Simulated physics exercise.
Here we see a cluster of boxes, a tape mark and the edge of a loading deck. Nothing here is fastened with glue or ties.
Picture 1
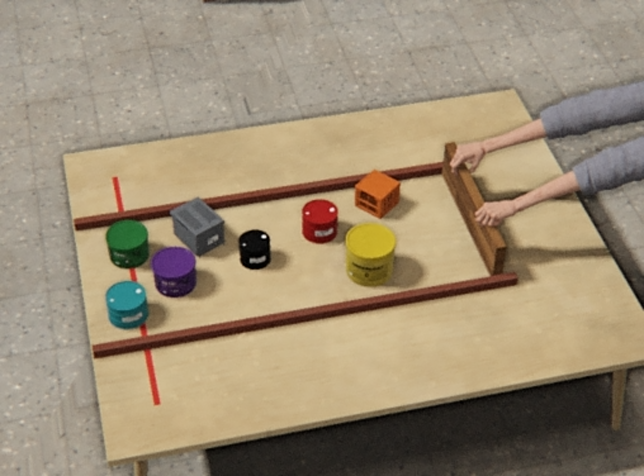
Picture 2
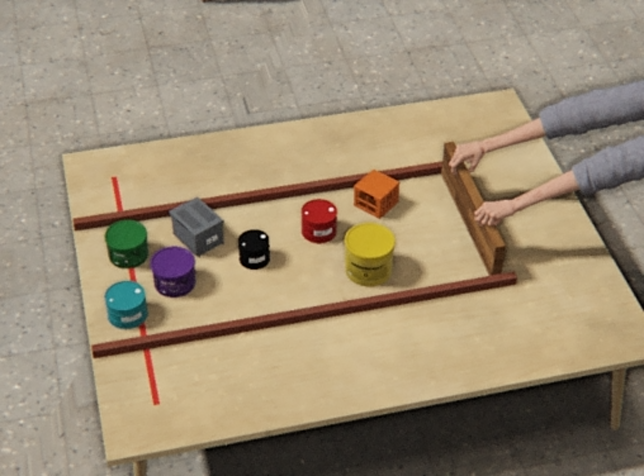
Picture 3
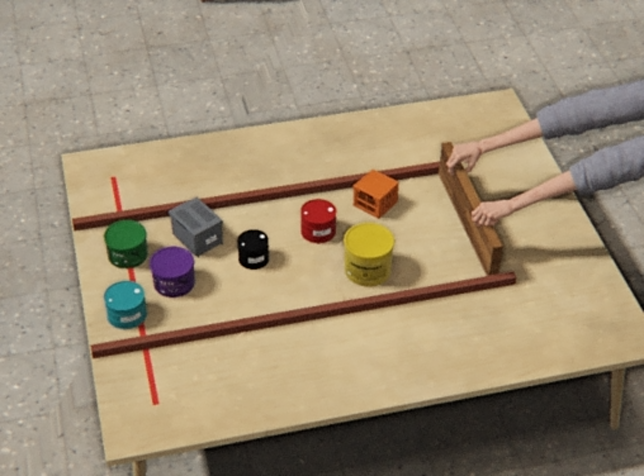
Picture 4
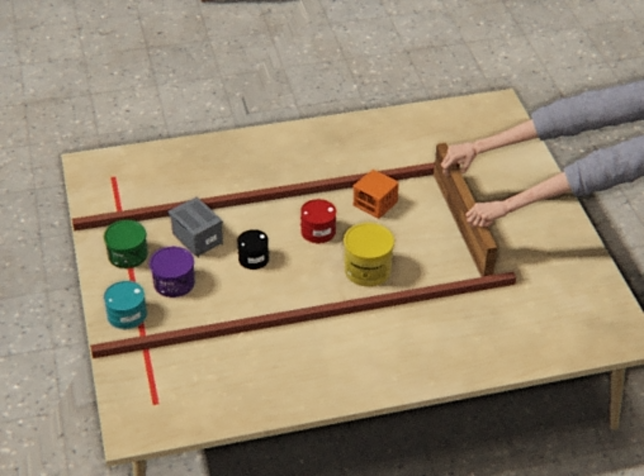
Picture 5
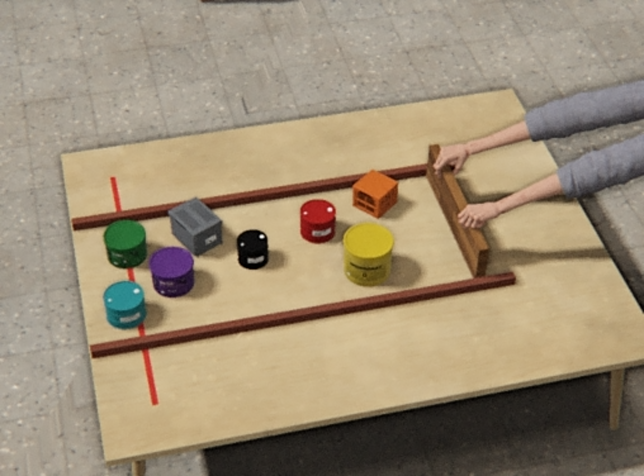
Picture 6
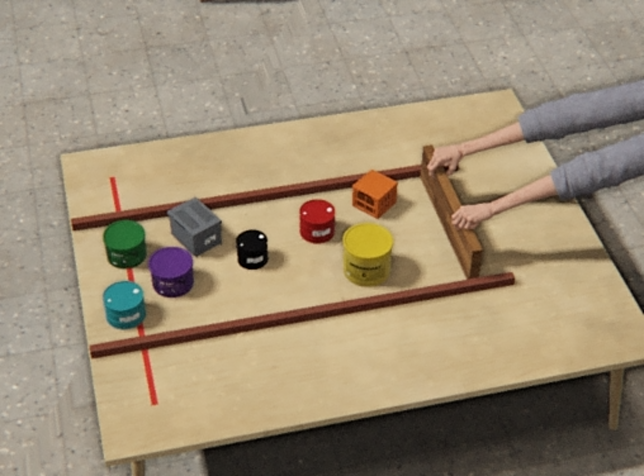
Two hands slid a wooden plank a short way left between two rails on a table, while the colourful canisters, grey tote and orange box ahead of it stayed put, some near a red tape line.
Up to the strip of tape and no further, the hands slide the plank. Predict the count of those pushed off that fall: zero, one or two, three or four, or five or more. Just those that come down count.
The edge claims three or four.
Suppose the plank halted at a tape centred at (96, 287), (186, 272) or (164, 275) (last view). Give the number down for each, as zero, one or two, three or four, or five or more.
One after the other, the answers are 5 or more; not one; either one or two.
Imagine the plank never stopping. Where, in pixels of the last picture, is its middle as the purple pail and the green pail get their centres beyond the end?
Roughly at (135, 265) and roughly at (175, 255).
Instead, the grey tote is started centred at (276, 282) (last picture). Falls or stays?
In this case the grey tote does not stay.
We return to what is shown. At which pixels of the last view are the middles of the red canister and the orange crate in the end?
The red canister at (108, 252), the orange crate at (106, 228).
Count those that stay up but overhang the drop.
I make it 0.
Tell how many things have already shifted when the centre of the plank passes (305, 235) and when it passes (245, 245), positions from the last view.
First position 3; second position 5.
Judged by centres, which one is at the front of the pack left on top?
It's the yellow pail.
A little later, none off yet; turquoise canister at rest near (124, 305); green pail at rest near (125, 245); purple pail at rest near (172, 273).
When it is over, the number that fall off is three or four; down, grey tote, purple pail, green pail and turquoise canister.
